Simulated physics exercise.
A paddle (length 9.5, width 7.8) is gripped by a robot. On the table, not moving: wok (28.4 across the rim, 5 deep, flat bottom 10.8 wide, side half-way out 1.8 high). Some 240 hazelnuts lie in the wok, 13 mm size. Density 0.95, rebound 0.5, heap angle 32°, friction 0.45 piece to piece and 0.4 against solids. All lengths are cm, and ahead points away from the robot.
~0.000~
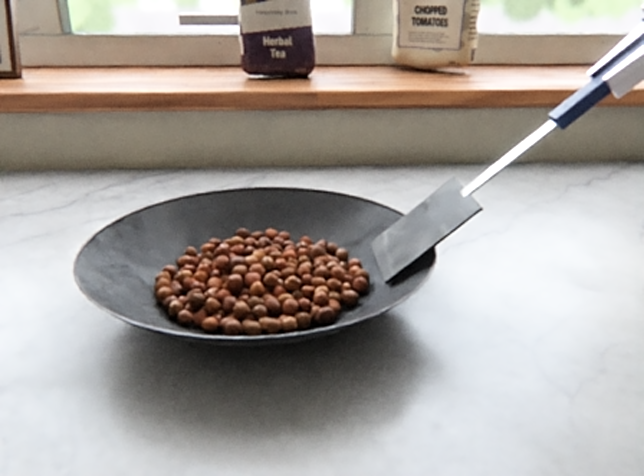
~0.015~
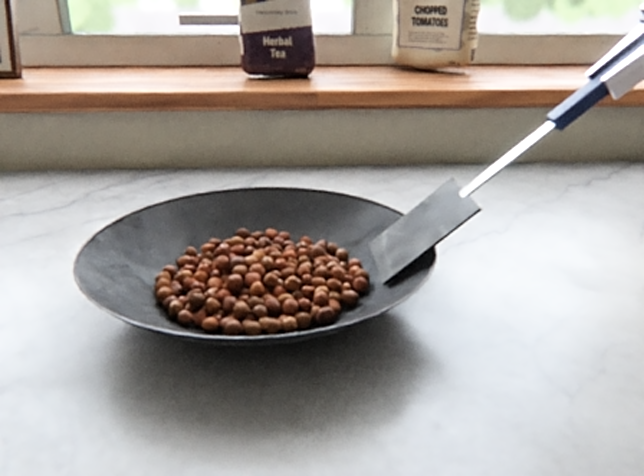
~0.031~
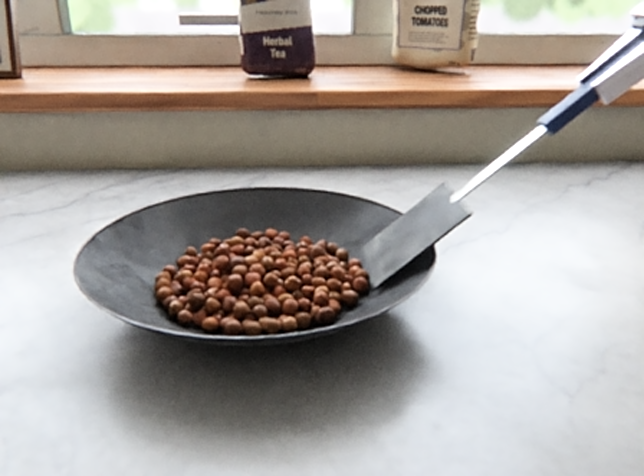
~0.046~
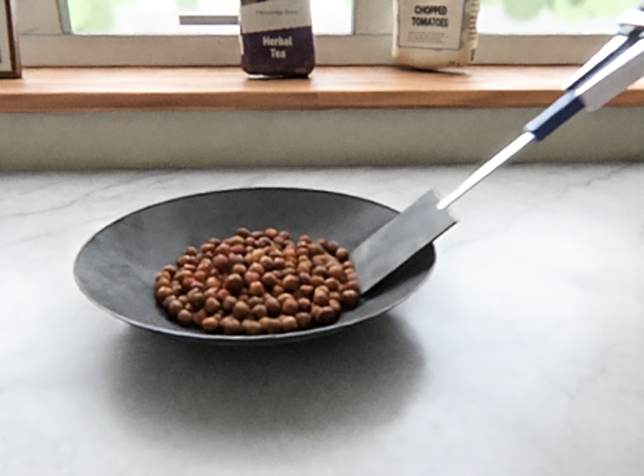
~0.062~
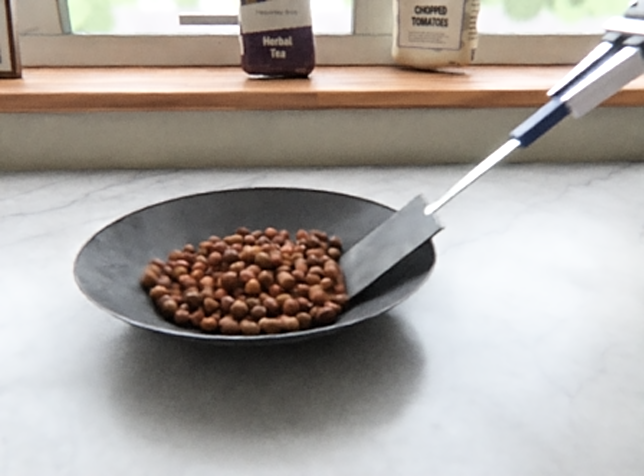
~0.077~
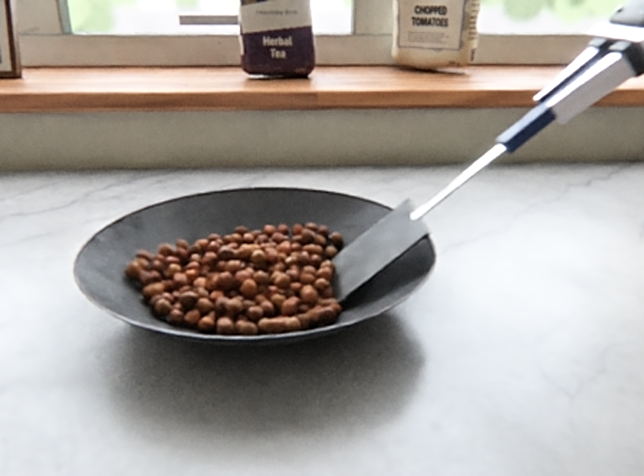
A flat grey paddle with a blue and white handle, held by a robot, slides left and slightly down into a wide dark wok of brown hazelnuts. The wok sits still on a pale marbled counter, seen from slightly above, with a purple herbal tea package and chopped tomatoes on the wooden windowsill behind. The paddle meets the heap's right side and pushes the nuts leftward, while the camera stays fixed.
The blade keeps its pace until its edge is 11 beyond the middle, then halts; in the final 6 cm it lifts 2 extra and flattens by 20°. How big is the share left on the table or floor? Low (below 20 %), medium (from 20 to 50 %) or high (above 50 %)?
On the table or floor the share is medium, from 20 to 50 %.
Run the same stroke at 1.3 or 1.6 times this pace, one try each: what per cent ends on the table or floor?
Some 40 and 45 per cent.
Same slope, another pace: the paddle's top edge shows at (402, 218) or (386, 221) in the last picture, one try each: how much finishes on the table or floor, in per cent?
About 40 and 40 per cent.
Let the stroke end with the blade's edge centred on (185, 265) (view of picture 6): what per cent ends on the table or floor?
About 0 per cent.
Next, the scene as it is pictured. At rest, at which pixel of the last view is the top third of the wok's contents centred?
Around (181, 277).
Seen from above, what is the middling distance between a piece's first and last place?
Some 5 cm.
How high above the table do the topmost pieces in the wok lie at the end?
Some 4.0 cm.
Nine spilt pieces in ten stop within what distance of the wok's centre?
Roughly 40 cm.
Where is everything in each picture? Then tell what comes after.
In the first picture, paddle top edge at (468, 191), sloping 41°; upper third of the load around (259, 270), from x 165 to 360, top at y 235; 244 in the wok.
In the second picture, paddle top edge at (466, 192), sloping 41°; upper third of the load around (259, 270), from x 165 to 360, top at y 235.
In the third picture, paddle top edge at (458, 197), sloping 41°; upper third of the load around (259, 270), from x 165 to 360, top at y 235.
In the fourth picture, paddle top edge at (445, 203), sloping 41°; upper third of the load around (259, 269), from x 160 to 355, top at y 235.
In the fifth picture, paddle top edge at (432, 209), sloping 41°; upper third of the load around (253, 269), from x 150 to 340, top at y 235.
In the sixth picture, paddle top edge at (419, 214), sloping 41°; upper third of the load around (246, 263), from x 135 to 335, top at y 230; 244 in the wok.
By 0.17 s, sloping 41°, highest piece 6 above the table; 244 in the wok.
By 0.26 s, sloping 36°, highest piece 6 above the table; 242 in the wok, 2 on the blade or in flight.
By 0.50 s, sloping 21°, highest piece 5 above the table; 164 in the wok, 79 on the table or floor, 1 on the blade or in flight.
By 1.55 s, sloping 21°, highest piece 4 above the table; 164 in the wok, 80 on the table or floor.
Final count, 164 in the wok, 80 on the table or floor. That is 33 % on the table or floor.
